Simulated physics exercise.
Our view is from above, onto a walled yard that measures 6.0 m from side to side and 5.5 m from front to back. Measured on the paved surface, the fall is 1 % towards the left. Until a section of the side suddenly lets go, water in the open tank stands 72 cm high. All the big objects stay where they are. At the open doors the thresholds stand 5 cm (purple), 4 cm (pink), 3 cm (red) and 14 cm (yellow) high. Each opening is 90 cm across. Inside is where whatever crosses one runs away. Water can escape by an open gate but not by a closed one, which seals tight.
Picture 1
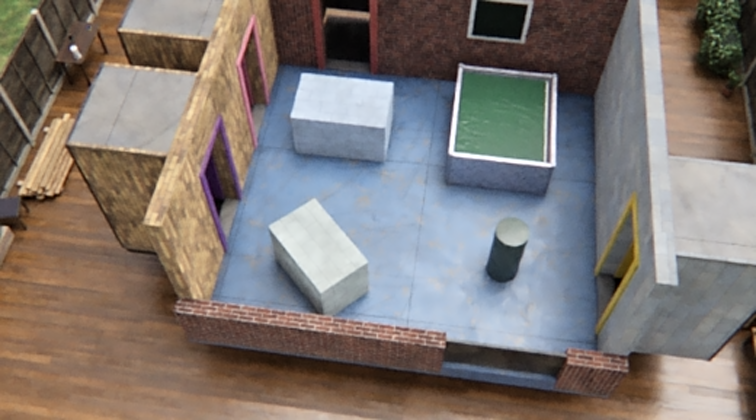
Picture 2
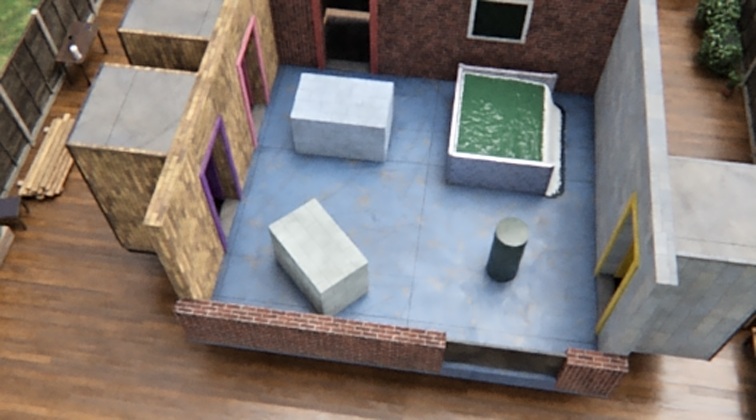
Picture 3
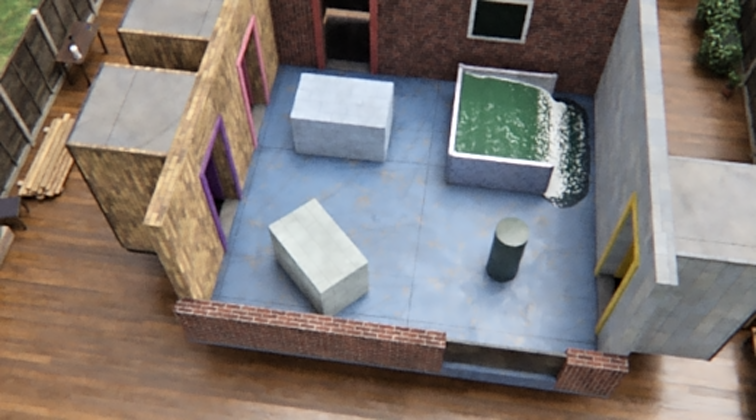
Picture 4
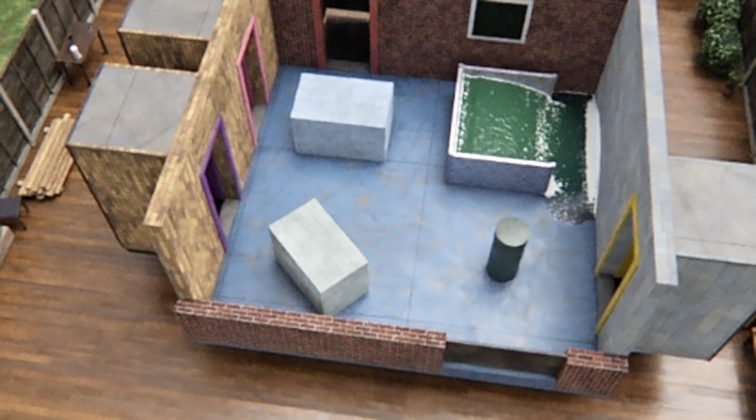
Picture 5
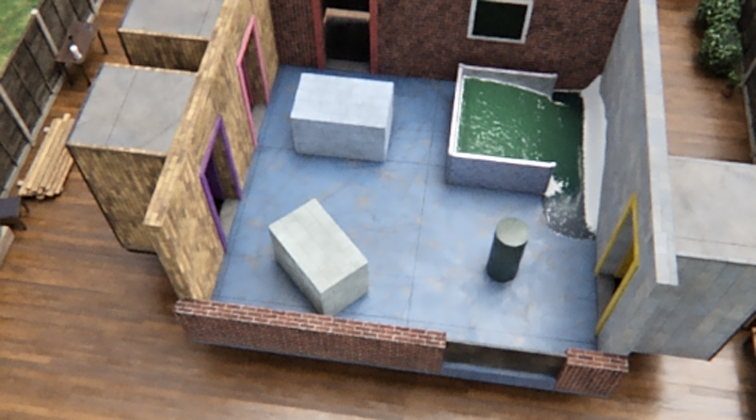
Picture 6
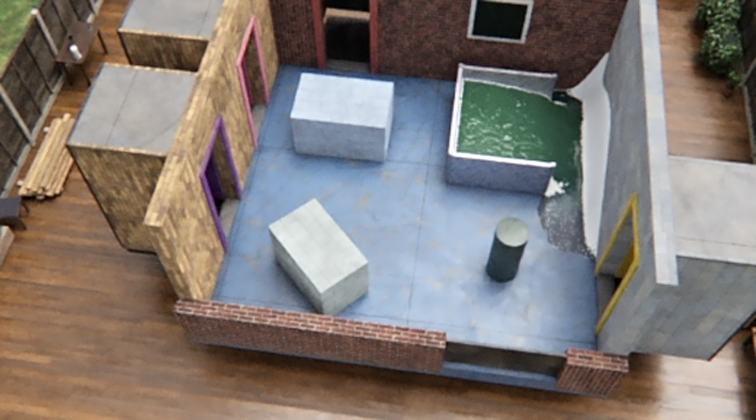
Green water in an open tank pours out its right side and spreads along the grey wall.
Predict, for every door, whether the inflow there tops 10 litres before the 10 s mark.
Prediction: At the purple door it tops 10 litres; at the pink door it tops 10 litres; at the red door it tops 10 litres; at the yellow door it falls short of 10 litres.
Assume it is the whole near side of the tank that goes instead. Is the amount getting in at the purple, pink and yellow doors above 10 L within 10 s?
So purple tops it, pink tops it, yellow tops it.
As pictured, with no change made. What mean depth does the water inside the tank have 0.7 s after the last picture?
The mean depth is some 28 cm.
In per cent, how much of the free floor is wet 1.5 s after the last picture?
Roughly 40 percent.
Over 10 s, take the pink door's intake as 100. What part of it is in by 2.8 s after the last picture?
About 10%.
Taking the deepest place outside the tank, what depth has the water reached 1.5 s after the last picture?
About 34 cm at most.
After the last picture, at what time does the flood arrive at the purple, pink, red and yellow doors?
Purple = 3.4 s, pink = 2.2 s, red = 1.3 s, yellow = 0.3 s.
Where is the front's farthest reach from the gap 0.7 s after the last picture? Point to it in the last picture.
I'd put it close to (595, 359).
Then, 0.7 s after the last picture water covers 20 % of the floor and is deepest (56 cm) near (592, 104); purple door not reached, pink door not reached, red door not reached, yellow door 7 cm at the sill, 0 L in.
Then, 1.5 s after the last picture water covers 40 % of the floor and is deepest (34 cm) near (592, 97); purple door not reached, pink door not reached, red door 5 cm at the sill, 0 L in, yellow door 8 cm at the sill, 0 L in.
Then, 2.8 s after the last picture water covers 60 % of the floor and is deepest (21 cm) near (583, 336); purple door not reached, pink door 9 cm at the sill, 11 L in, red door 3 cm at the sill, 1 L in, yellow door 6 cm at the sill, 0 L in.
Then, 5.3 s after the last picture water covers 85 % of the floor and is deepest (16 cm) near (551, 162); purple door 10 cm at the sill, 2 L in, pink door 6 cm at the sill, 44 L in, red door 5 cm at the sill, 5 L in, yellow door 9 cm at the sill, 1 L in.
Then, 9.3 s after the last picture water covers 95 % of the floor and is deepest (13 cm) near (249, 171); purple door 10 cm at the sill, 42 L in, pink door 9 cm at the sill, 111 L in, red door 8 cm at the sill, 32 L in, yellow door 7 cm at the sill, 1 L in.
